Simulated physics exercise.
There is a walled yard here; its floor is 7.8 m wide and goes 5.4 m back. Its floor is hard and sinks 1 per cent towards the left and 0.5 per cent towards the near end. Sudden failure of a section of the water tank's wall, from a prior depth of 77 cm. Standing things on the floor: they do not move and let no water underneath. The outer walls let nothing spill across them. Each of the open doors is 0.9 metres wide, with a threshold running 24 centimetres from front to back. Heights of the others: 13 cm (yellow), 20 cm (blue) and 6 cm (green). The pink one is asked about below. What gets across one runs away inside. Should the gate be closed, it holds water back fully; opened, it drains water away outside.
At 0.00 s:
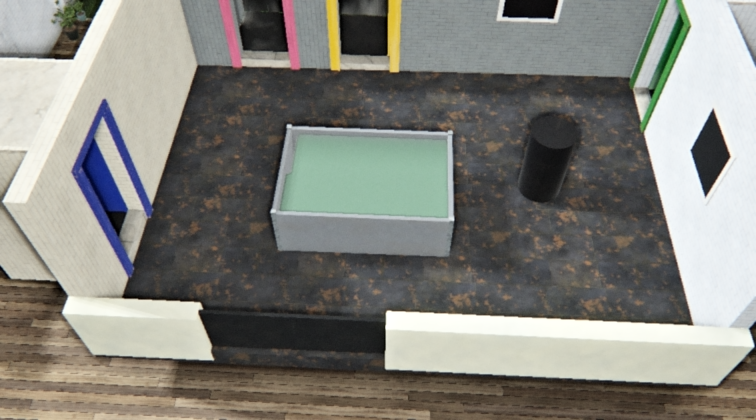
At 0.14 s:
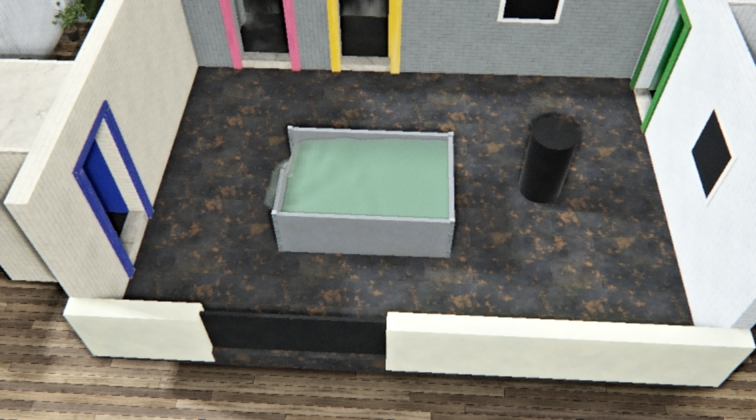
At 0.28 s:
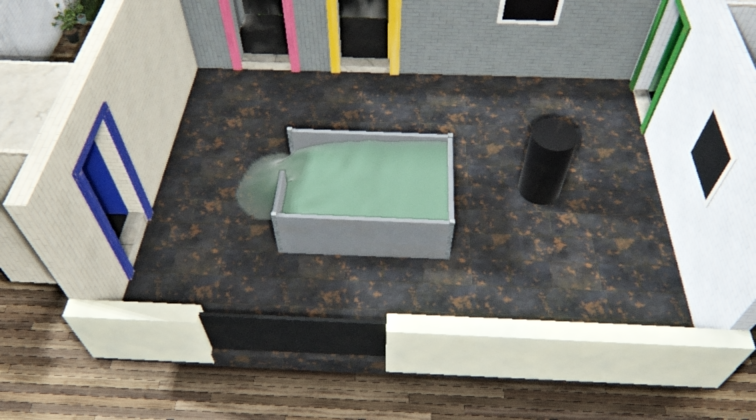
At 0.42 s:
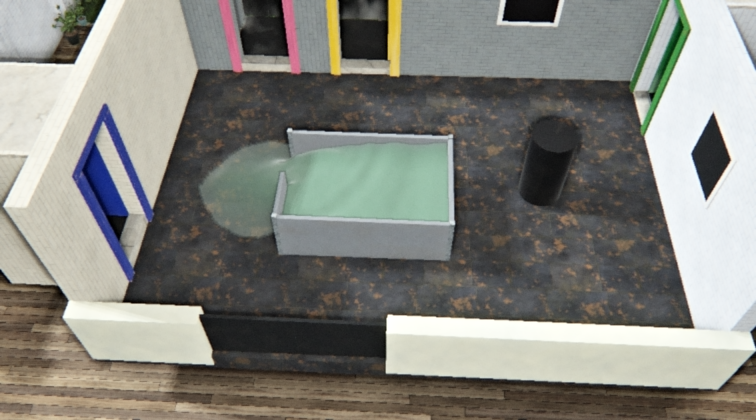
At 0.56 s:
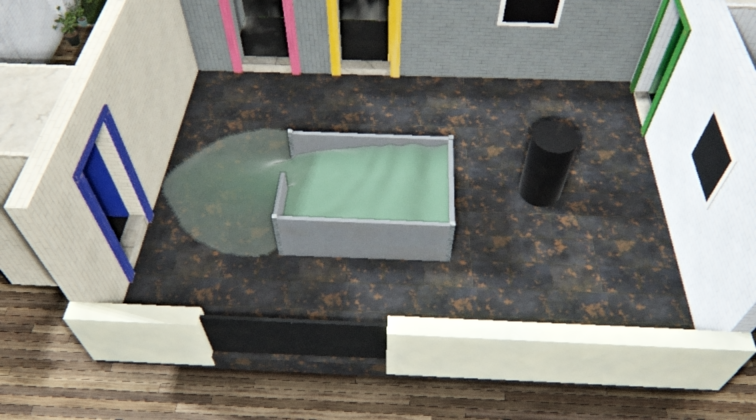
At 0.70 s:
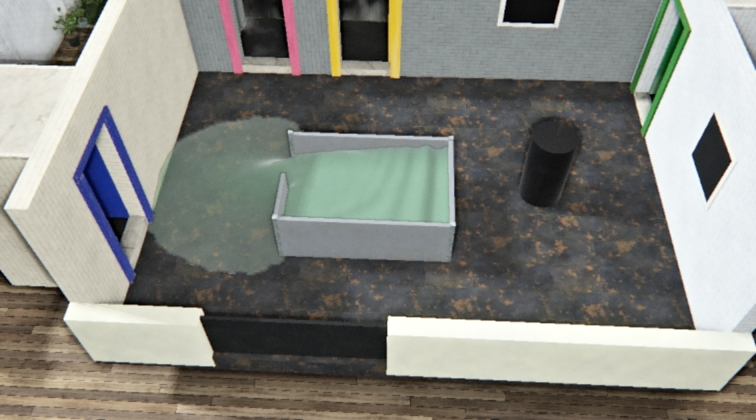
A grey tank of greenish water sat in a walled yard until its left side gave way, and water poured out, spreading across the dark floor in a widening sheet towards the blue door.
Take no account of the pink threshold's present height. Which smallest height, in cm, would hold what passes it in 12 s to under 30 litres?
It would have to be roughly 13 cm high.
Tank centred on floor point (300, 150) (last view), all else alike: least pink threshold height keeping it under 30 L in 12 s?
Then roughly 12.5 cm.
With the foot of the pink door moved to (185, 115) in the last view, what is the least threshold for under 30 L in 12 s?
You'd want it roughly 19 cm high.
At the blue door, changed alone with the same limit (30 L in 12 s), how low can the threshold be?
Roughly 17 cm at the blue door.
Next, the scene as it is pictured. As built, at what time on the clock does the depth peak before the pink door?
Roughly 3.2 s.
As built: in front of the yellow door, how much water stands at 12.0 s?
It comes to about 3.0 centimetres deep.
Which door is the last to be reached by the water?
That would be the green door.
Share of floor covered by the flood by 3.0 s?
Roughly 35 percent.
After 1.4 s water covers 20 % of the floor, deepest (41 cm) near (287, 187); it has not reached the pink door.
After 3.0 s water covers 35 % of the floor, deepest (34 cm) near (193, 91); 19 cm at the pink door, 2 litres in over its 16 cm threshold.
After 12.0 s water covers 100 % of the floor, deepest (13 cm) near (477, 339); 7 cm at the pink door, 11 litres in over its 16 cm threshold.
At the pink door as built, the water arrived by 1.8 s and peaked near 19 cm at 3.2 s.
With a threshold of 10.5 cm, 56 litres would have come in within the 12 s; with 14 cm, 21 litres. So under 30 litres takes about 13 cm.
